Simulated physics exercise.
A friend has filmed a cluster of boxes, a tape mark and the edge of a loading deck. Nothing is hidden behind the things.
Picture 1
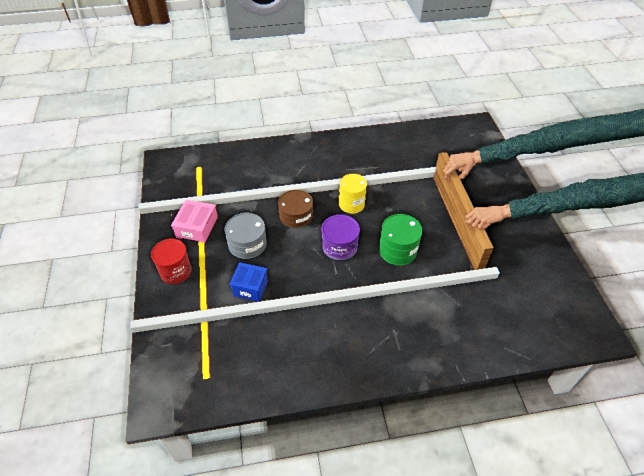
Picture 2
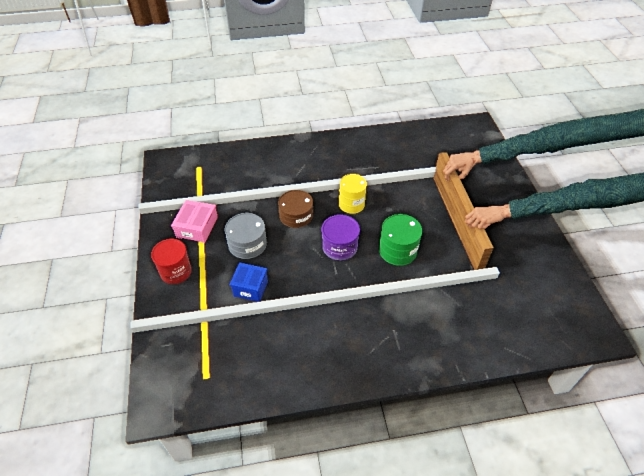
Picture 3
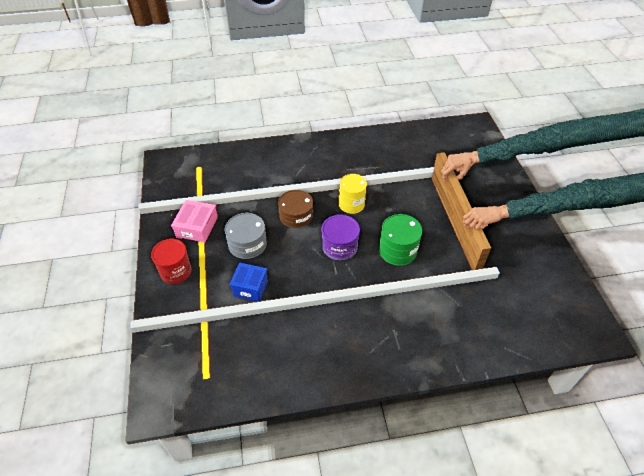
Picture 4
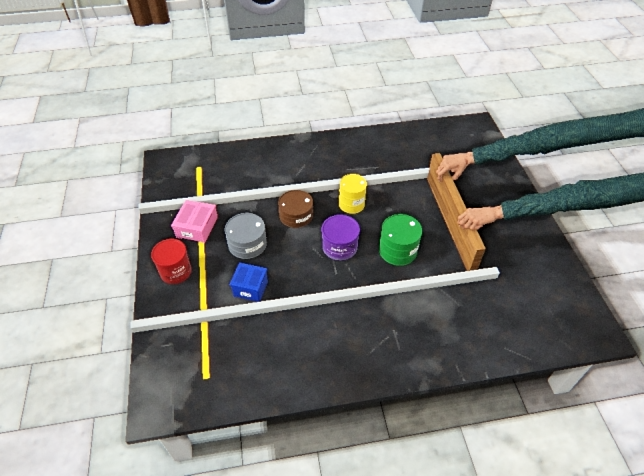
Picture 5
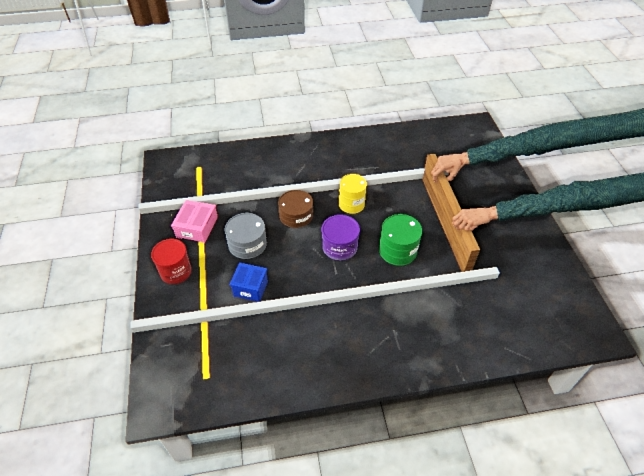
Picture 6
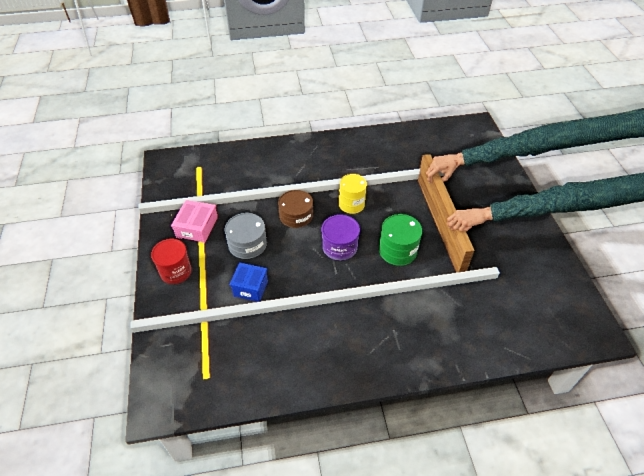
On a dark deck, two hands slide a wooden plank slightly left toward unmoving colourful containers.
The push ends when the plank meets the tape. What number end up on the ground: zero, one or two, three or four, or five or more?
Outcome: The number that fall off is one or two.
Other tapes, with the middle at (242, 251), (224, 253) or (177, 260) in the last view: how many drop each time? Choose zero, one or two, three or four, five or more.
One after another: None at all; not one; at least five.
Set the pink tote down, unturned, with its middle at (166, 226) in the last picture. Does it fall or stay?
It comes down.
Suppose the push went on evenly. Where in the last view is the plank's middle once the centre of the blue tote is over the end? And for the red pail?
At (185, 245) for the blue tote; at (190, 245) for the red pail.
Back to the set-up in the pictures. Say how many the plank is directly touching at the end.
That makes 3.
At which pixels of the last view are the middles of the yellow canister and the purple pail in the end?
The yellow canister at (185, 212), the purple pail at (181, 245).
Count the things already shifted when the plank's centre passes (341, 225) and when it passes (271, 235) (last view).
4 and 7.
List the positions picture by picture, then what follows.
Red pail (172, 262); pink tote (196, 221); blue tote (250, 283); plank (460, 209); tape (202, 256), in the first frame.
Pink tote (196, 221); yellow canister (353, 194), in the second frame.
Blue tote (250, 283); purple pail (340, 238), in the third frame.
Red pail (172, 262); brown canister (296, 209), in the fourth frame.
Pink tote (196, 221); plank (448, 211), in the fifth frame.
Red pail (172, 262); pink tote (196, 221); blue tote (250, 283); plank (443, 212); tape (202, 256), in the sixth frame.
Early on, none off yet; red pail at rest near (172, 262); pink tote at rest near (196, 221); blue tote at rest near (250, 283).
Finally, the number that fall off is one or two; lost, pink tote.
